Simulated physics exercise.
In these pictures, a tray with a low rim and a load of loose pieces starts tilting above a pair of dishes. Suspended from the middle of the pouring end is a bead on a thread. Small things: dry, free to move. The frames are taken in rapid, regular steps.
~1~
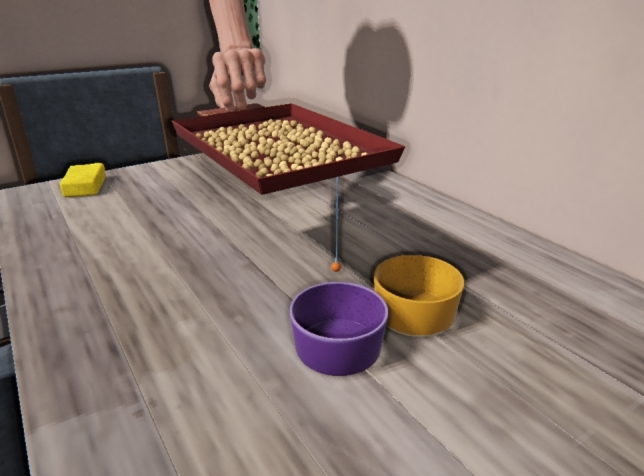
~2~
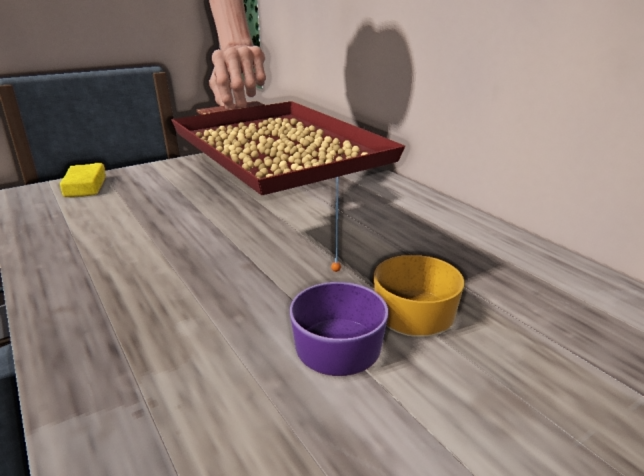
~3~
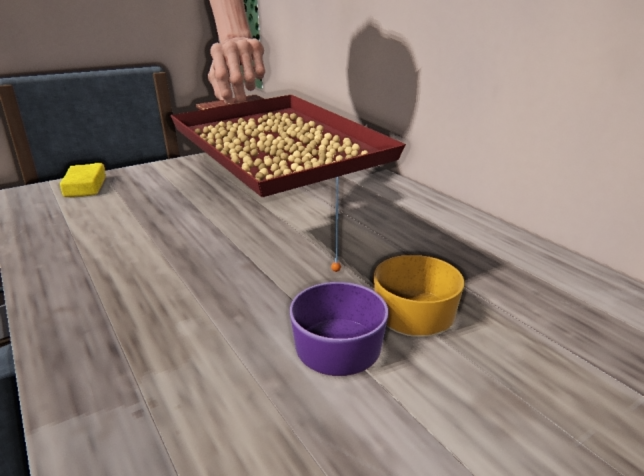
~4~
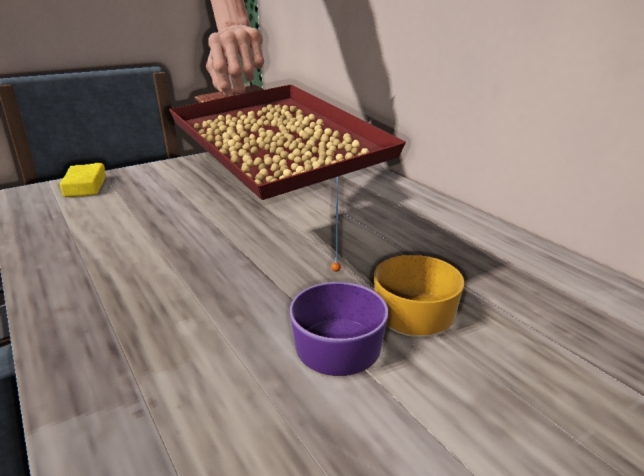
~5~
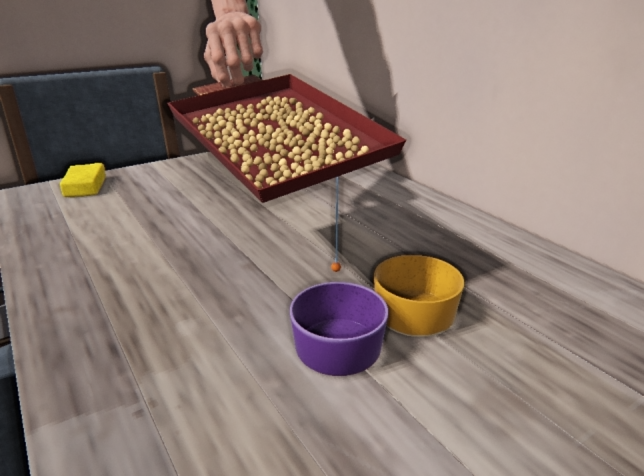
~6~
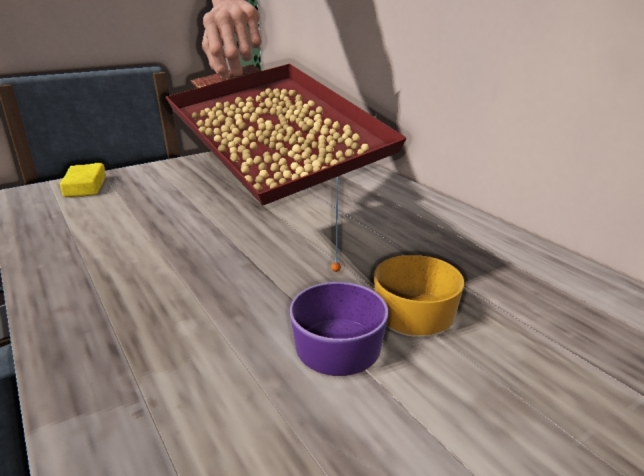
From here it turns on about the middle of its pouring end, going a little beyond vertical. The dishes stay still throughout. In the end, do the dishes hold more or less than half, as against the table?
They hold less than half.
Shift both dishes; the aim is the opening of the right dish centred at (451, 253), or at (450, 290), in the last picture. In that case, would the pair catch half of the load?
First try: Lower than half; second try: Lower than half.
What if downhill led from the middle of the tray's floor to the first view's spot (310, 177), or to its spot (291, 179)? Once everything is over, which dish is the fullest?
Outcome by order - one: Left side; two: Left side.
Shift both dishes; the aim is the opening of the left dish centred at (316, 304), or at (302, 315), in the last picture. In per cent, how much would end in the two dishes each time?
In order, 50 % and 60 %.
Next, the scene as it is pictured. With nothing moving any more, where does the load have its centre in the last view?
(276, 346).
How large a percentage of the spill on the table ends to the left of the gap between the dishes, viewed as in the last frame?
Left fraction: Around 100 per cent.
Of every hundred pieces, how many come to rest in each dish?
In the left dish you'd find about 20 % of the load, and in the right dish about 0 %.
Soon after the last picture, tray tipped steeply; all on the tray.
A little later, tray tipped right over; nearly all on the tray; a stray few outside both.
Later still, tray tipped past a quarter turn; about a quarter in the left dish; most outside both.
At rest, tray tipped past a quarter turn; about a quarter in the left dish; none in the right dish; most outside both.
